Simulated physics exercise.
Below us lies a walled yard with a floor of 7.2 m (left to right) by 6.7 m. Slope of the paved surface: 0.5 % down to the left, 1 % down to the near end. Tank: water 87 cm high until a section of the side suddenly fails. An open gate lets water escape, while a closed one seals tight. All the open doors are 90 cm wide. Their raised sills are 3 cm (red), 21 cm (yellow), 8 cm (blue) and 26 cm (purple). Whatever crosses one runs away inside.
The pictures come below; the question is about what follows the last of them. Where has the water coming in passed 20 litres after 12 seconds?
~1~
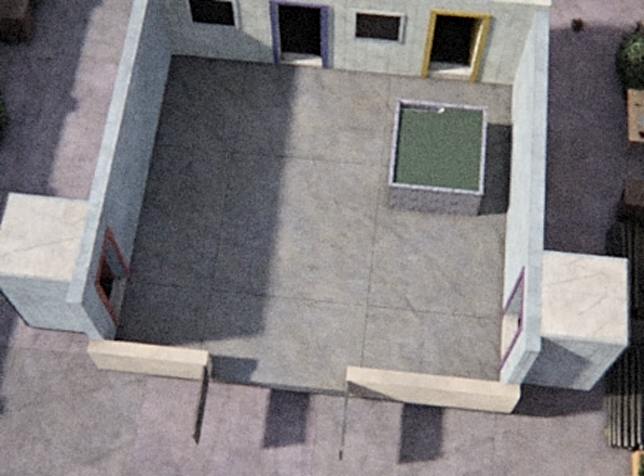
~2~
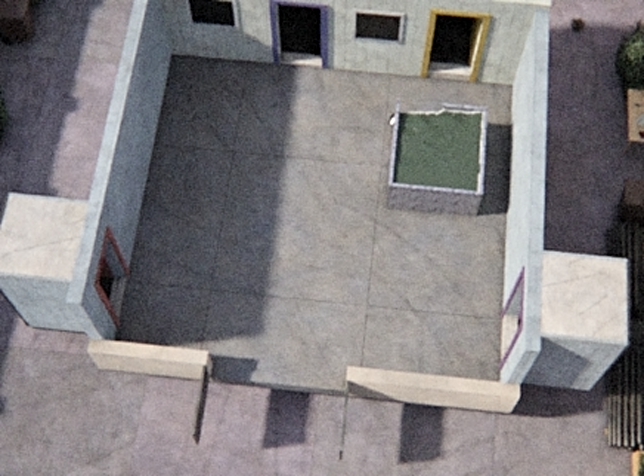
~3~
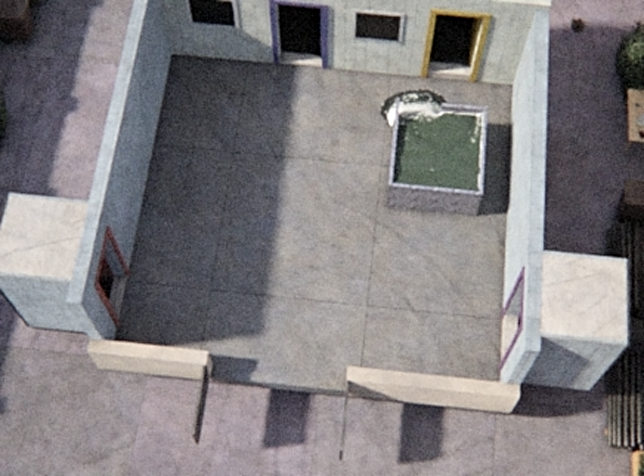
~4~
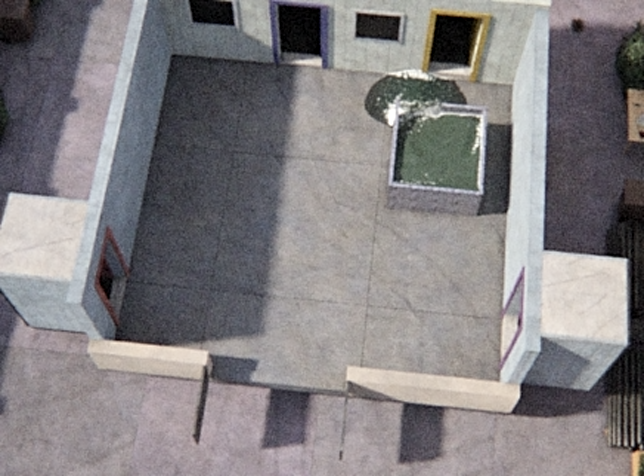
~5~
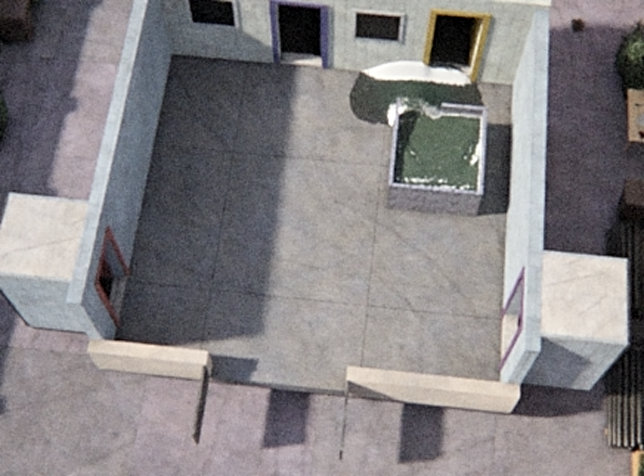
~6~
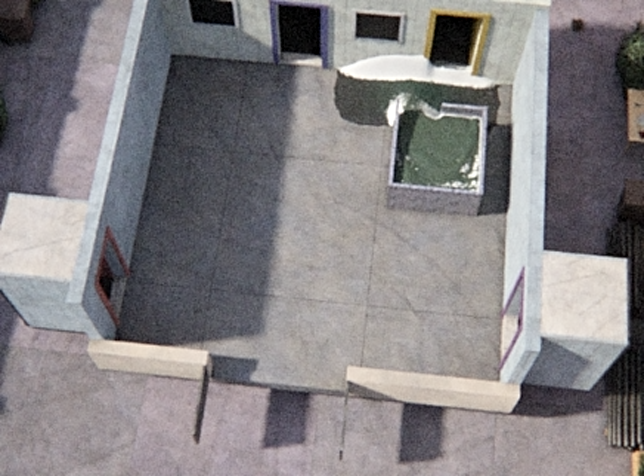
At the red door it has passed it; at the yellow door it has passed it; at the blue door it has not passed it; at the purple door it has not passed it.
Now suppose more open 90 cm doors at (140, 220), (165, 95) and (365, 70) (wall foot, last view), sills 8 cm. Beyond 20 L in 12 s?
Well, the first is on the low side, the second is on the high side, and the third is on the high side.
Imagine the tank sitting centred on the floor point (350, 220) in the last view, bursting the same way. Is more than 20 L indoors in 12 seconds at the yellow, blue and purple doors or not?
Checking the limit: Yellow is within it, blue is beyond it and purple is within it.
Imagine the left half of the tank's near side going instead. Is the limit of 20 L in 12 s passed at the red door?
Note: Red door, beyond the mark.
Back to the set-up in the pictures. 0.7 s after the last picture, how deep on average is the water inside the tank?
Roughly 55 centimetres.
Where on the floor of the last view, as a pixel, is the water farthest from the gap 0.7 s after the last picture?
At about (239, 66).
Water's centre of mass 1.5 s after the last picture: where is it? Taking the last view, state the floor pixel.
Roughly (402, 141) in the last picture.
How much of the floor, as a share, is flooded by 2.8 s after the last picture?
Wet share: Near 45 percent.
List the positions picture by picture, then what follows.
In the first frame, still water, 87 cm deep, in the tank at (438, 148).
In the second frame, water pours out on the tank's far side and has run 0.5 m, to (391, 123); typically 8 cm deep outside, 87 cm at the tank's back.
In the third frame, the front is at (426, 93), 0.9 m from the gap on the tank's far side; 0.8 m2 of floor is under water; 87 cm left at the back of the tank.
In the fourth frame, the front is at (393, 75), 1.4 m from the gap on the tank's far side; 1.9 m2 of floor is under water; 84 cm left at the back of the tank.
In the fifth frame, water pours out on the tank's far side and has run 1.7 m, to (364, 73); typically 8 cm deep outside, 76 cm at the tank's back.
In the sixth frame, water pours out on the tank's far side and has run 2.1 m, to (342, 70); typically 7 cm deep outside, 75 cm at the tank's back.
Then, 0.7 s after the last picture water covers 10 % of the floor and is deepest (54 cm) near (410, 82); red door not reached, yellow door 38 cm at the sill, 60 L in, blue door 11 cm at the sill, 0 L in, purple door not reached.
Then, 1.5 s after the last picture water covers 25 % of the floor and is deepest (38 cm) near (410, 82); red door not reached, yellow door 30 cm at the sill, 127 L in, blue door 10 cm at the sill, 2 L in, purple door not reached.
Then, 2.8 s after the last picture water covers 45 % of the floor and is deepest (29 cm) near (410, 82); red door not reached, yellow door 22 cm at the sill, 157 L in, blue door 8 cm at the sill, 4 L in, purple door 5 cm at the sill, 0 L in.
Then, 6.3 s after the last picture water covers 75 % of the floor and is deepest (16 cm) near (113, 353); red door 4 cm at the sill, 2 L in, yellow door 10 cm at the sill, 163 L in, blue door 4 cm at the sill, 4 L in, purple door 3 cm at the sill, 0 L in.
Then, 11.3 s after the last picture water covers 90 % of the floor and is deepest (11 cm) near (113, 353); red door 10 cm at the sill, 85 L in, yellow door 5 cm at the sill, 163 L in, blue door 2 cm at the sill, 4 L in, purple door 4 cm at the sill, 0 L in.
